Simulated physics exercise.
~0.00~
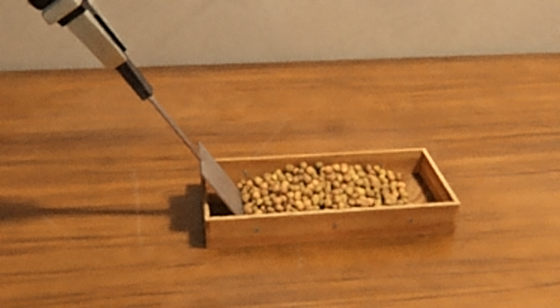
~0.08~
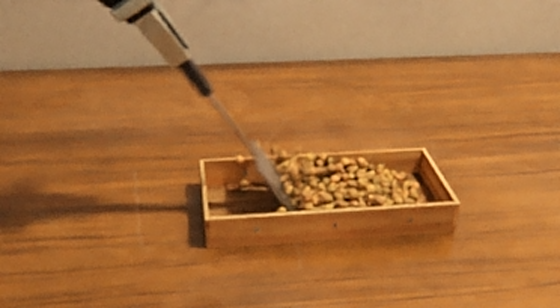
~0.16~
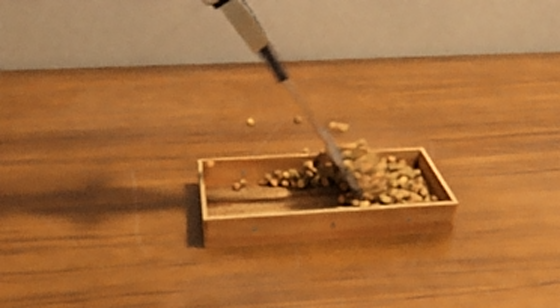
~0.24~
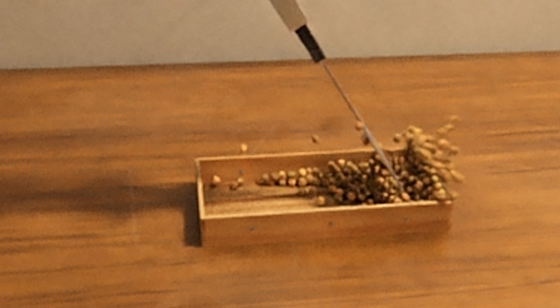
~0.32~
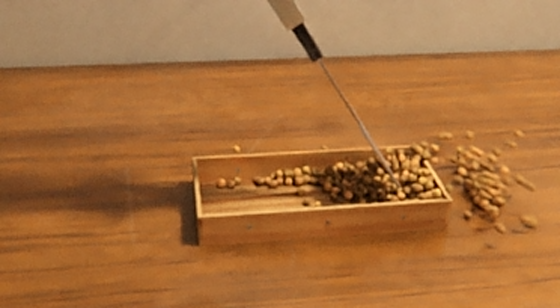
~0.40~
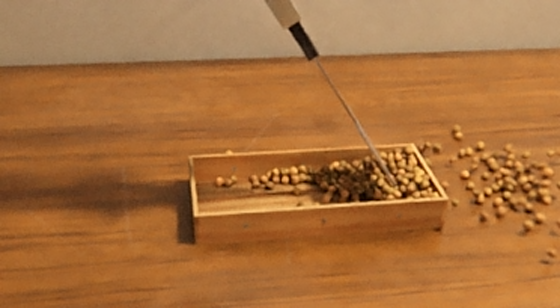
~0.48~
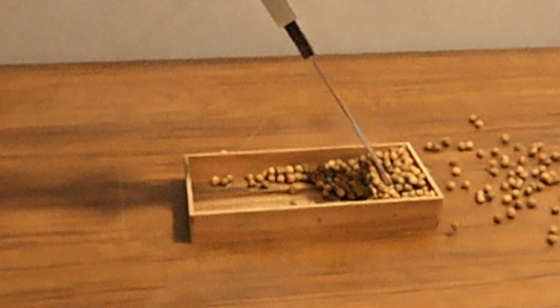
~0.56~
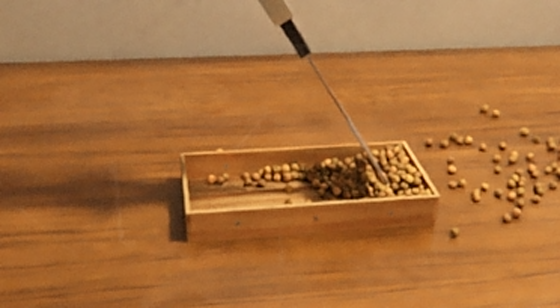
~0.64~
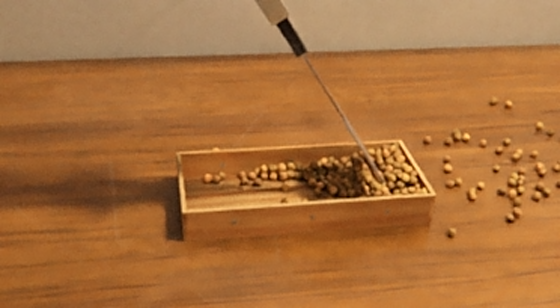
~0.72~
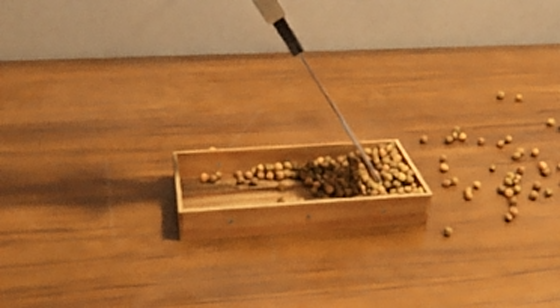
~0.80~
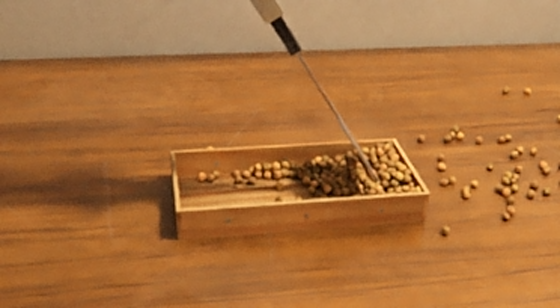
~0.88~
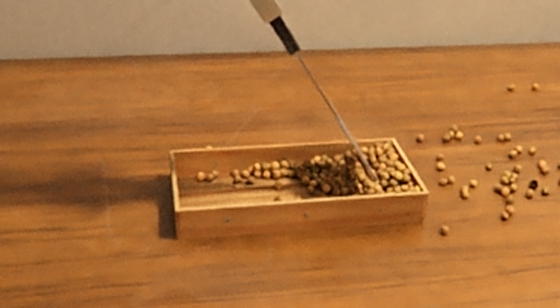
On a wooden table, a robotic arm pushed a turner rightward through dried chickpeas in a shallow wooden trough, heaping them at the right end until many spilled over and scattered across the tabletop, while most stayed inside with the blade resting among them.
